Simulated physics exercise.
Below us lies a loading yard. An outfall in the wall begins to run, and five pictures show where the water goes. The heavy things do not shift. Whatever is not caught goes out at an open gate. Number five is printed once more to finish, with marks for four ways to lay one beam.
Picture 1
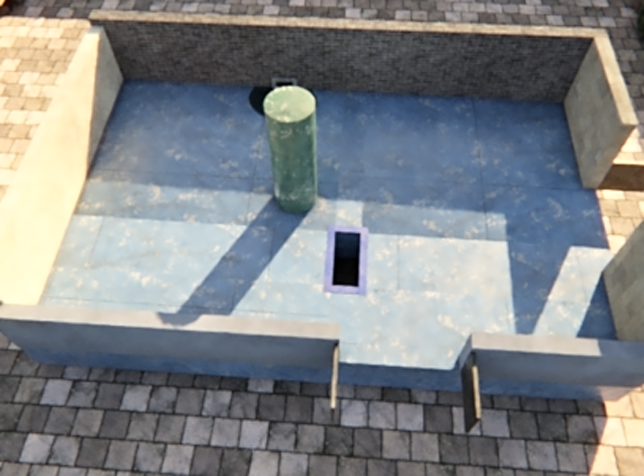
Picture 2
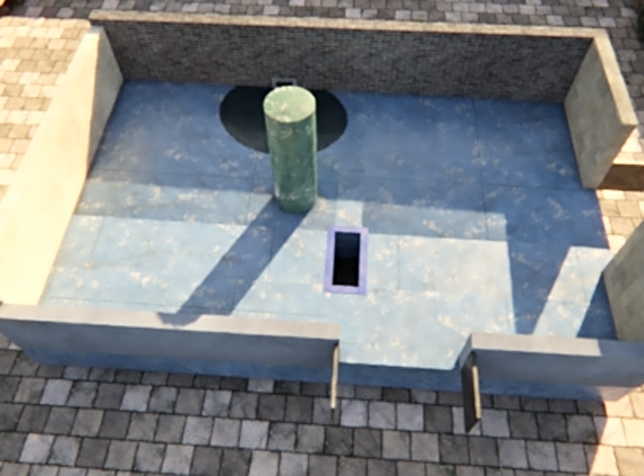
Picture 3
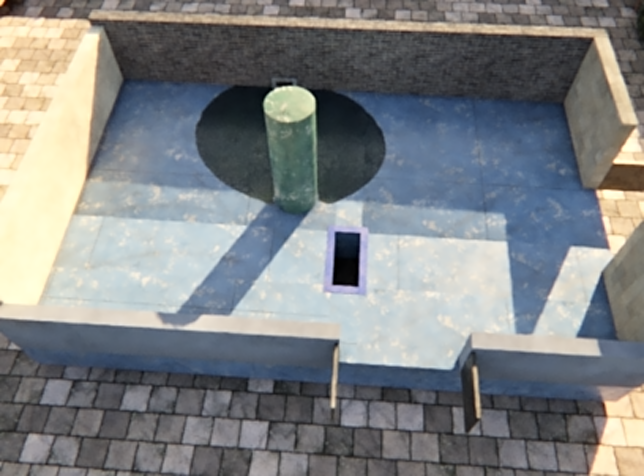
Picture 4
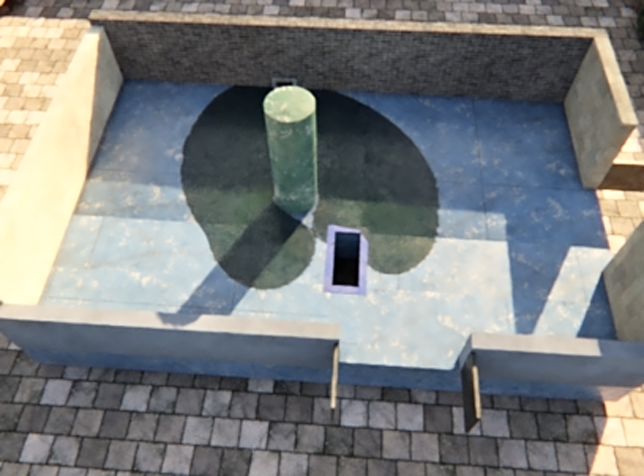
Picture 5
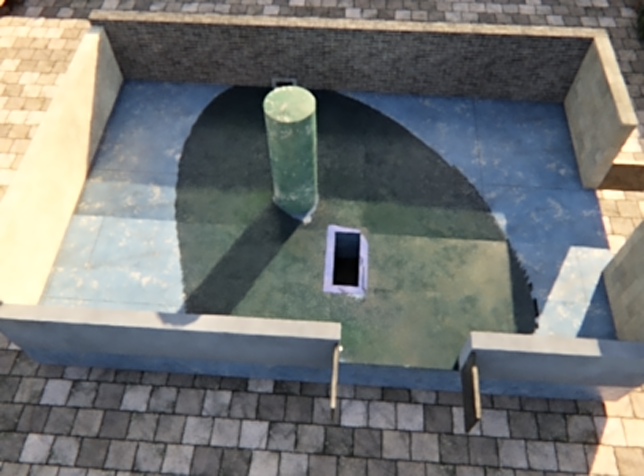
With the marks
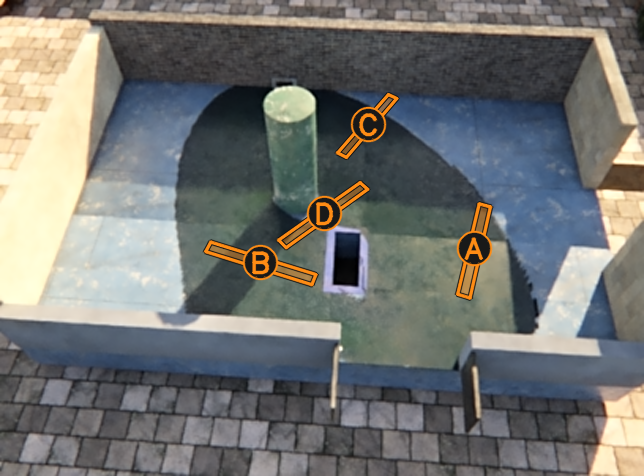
A walled yard with a green pillar had a small dark patch of water by its back wall, which spread forward around the pillar and the blue-edged drain to the front wall and its gap.
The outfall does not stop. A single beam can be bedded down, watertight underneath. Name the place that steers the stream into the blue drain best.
B.
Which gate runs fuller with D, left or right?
More leaves on the left.
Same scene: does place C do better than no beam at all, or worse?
It is better.
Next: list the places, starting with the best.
Best to worst: B, C, A, D.
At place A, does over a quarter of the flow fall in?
No.
In orange, A from (463, 296) to (484, 205); B from (208, 246) to (313, 279); C from (342, 155) to (392, 96); D from (282, 243) to (363, 185).
With A, about 15 % of the stream goes into the blue drain, about 76 % out by the gates.
With B, about 48 % of the stream goes into the blue drain, about 48 % out by the gates.
With C, about 24 % of the stream goes into the blue drain, about 70 % out by the gates.
With D, next to none of the stream goes into the blue drain, about 97 % out by the gates.
